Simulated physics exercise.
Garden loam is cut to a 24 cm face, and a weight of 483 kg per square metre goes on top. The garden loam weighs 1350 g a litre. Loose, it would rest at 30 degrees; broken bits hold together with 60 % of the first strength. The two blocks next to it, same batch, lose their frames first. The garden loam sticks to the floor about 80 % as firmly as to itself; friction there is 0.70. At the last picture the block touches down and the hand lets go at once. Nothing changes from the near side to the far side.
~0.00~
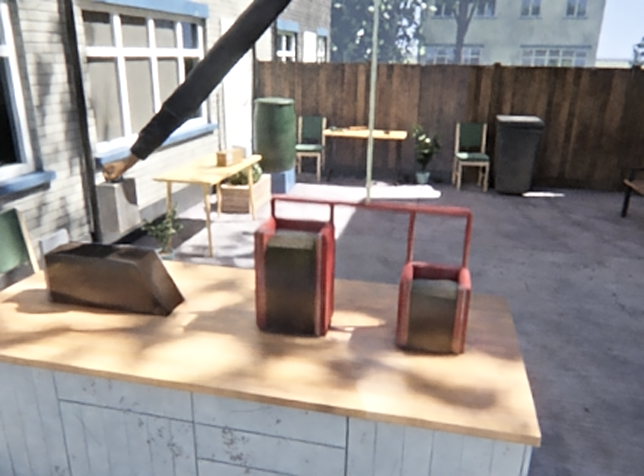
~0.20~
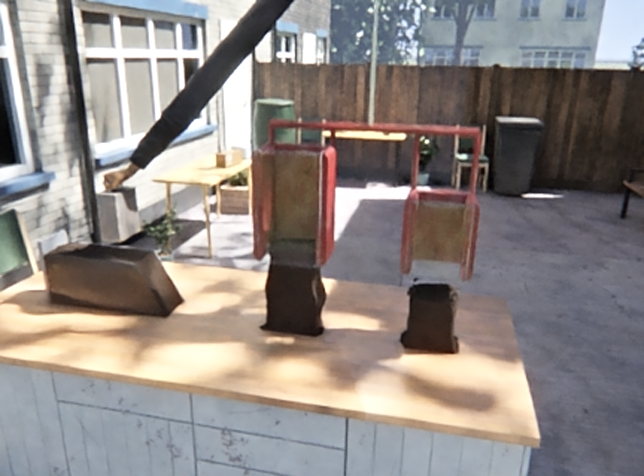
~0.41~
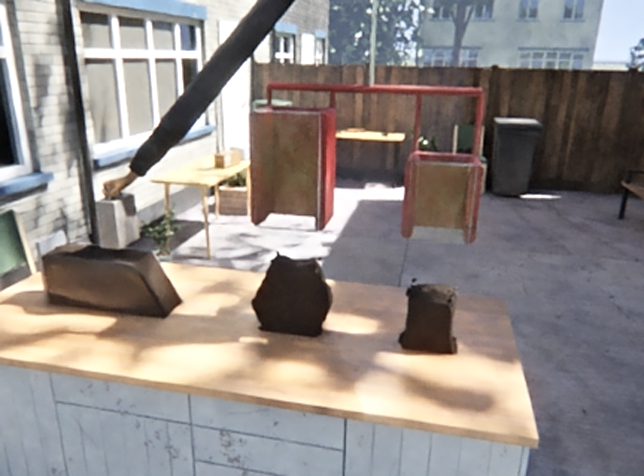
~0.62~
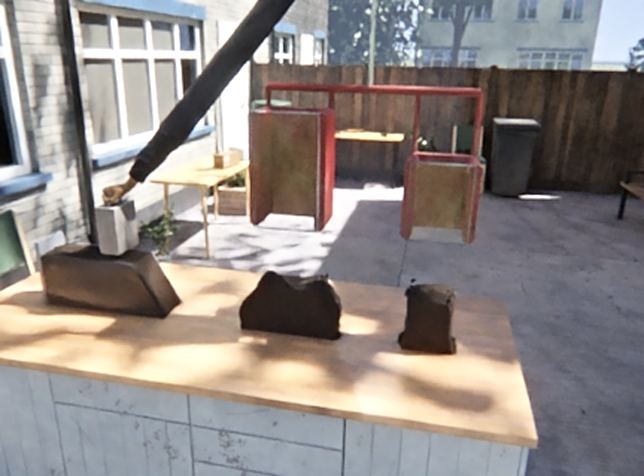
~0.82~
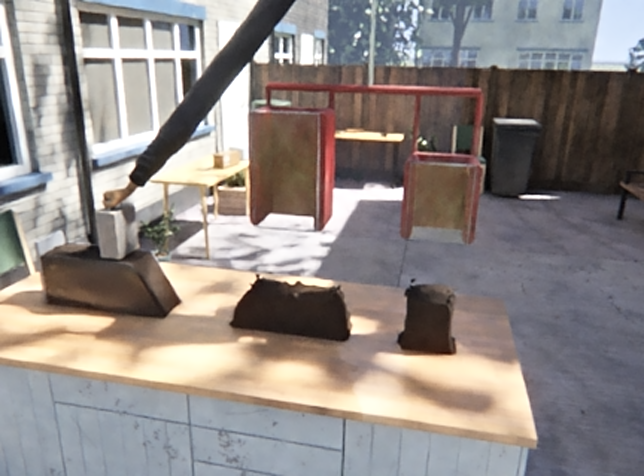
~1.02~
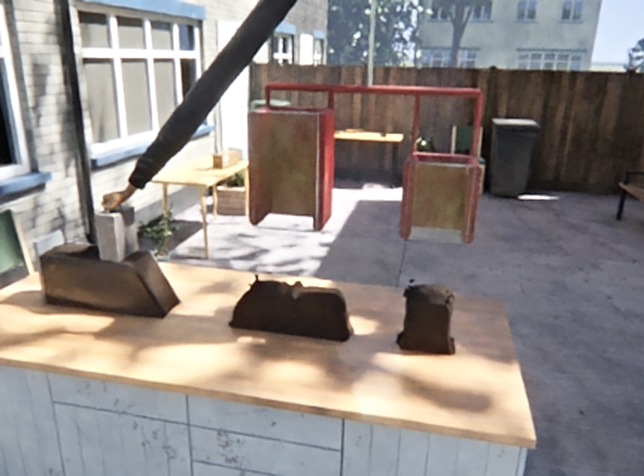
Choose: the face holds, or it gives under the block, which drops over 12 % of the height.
Under that load the edge collapses.
By 1.18 s, the block is down by 6 % of the bank's height and leans 2 degrees.
By 1.37 s, the block is down by 13 % of the bank's height and leans 6 degrees.
By 1.56 s, the block is down by 22 % of the bank's height and leans 14 degrees.
By 1.74 s, the block is down by 35 % of the bank's height and leans 32 degrees.
By 2.15 s, at the end, the block is down by 44 % of the bank's height and leans 43 degrees.
